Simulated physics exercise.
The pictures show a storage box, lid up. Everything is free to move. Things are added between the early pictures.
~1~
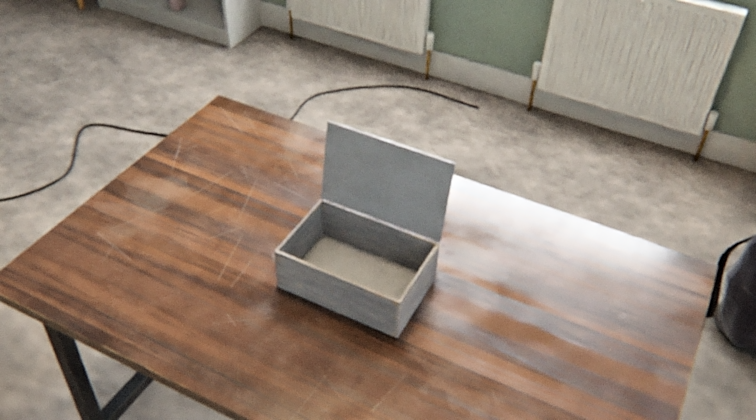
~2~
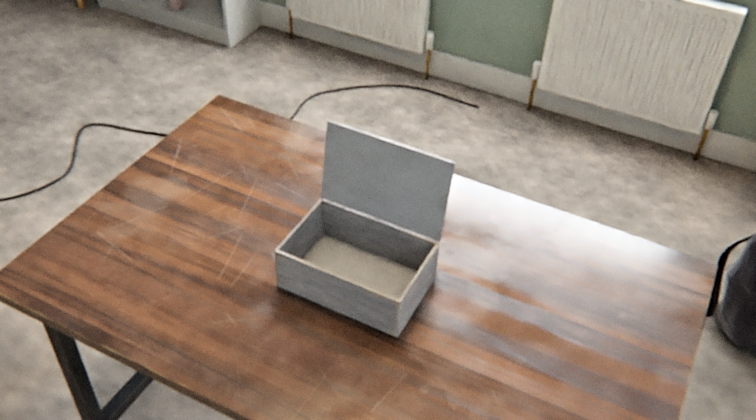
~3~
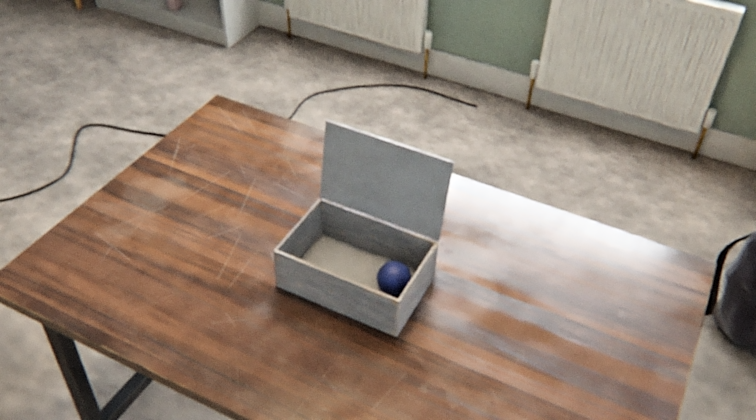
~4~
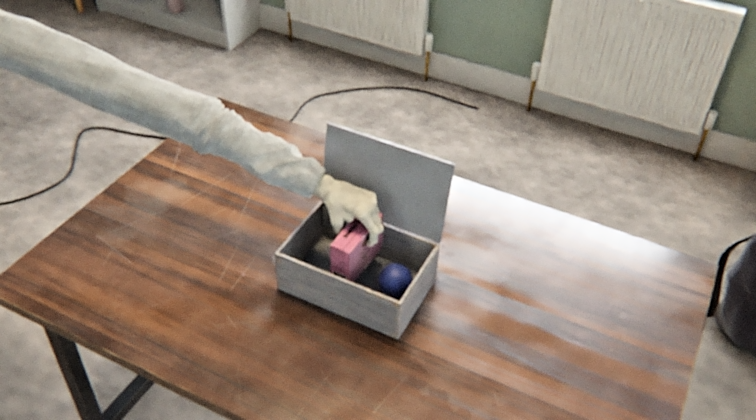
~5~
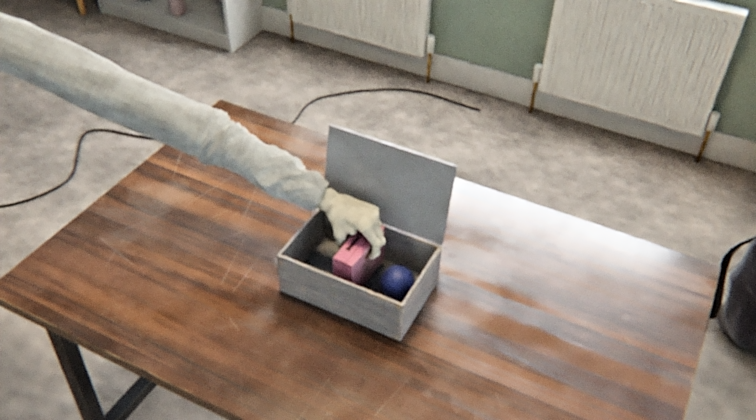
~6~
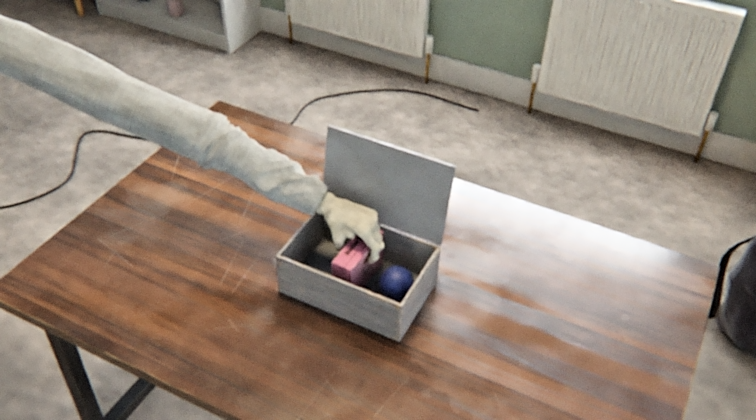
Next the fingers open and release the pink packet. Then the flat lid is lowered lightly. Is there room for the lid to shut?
It stays ajar.
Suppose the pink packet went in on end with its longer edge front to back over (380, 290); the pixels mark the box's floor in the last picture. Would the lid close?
Then it shuts flat.
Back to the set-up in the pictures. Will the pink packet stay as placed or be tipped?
The pink packet keeps its pose.
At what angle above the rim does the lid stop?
Some 12° above the rim.
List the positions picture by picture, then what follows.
In the first frame, the last thing is not in view yet.
In the second frame, the last thing is not in view yet.
In the third frame, the last thing is not in view yet; blue ball (394, 279).
In the fourth frame, on its way; pink packet (357, 247); blue ball (396, 281).
In the fifth frame, on its way; pink packet (360, 259); blue ball (398, 283).
In the sixth frame, in place under the hand; pink packet (358, 263); blue ball (397, 283).
Then, 1.40 s past the last view, lid 70° above the rim.
Then, 1.70 s past the last view, lid 43° above the rim.
Finally, lid 12° above the rim; both still in place. Final places as the last picture's camera would see them, pink packet near (358, 263).
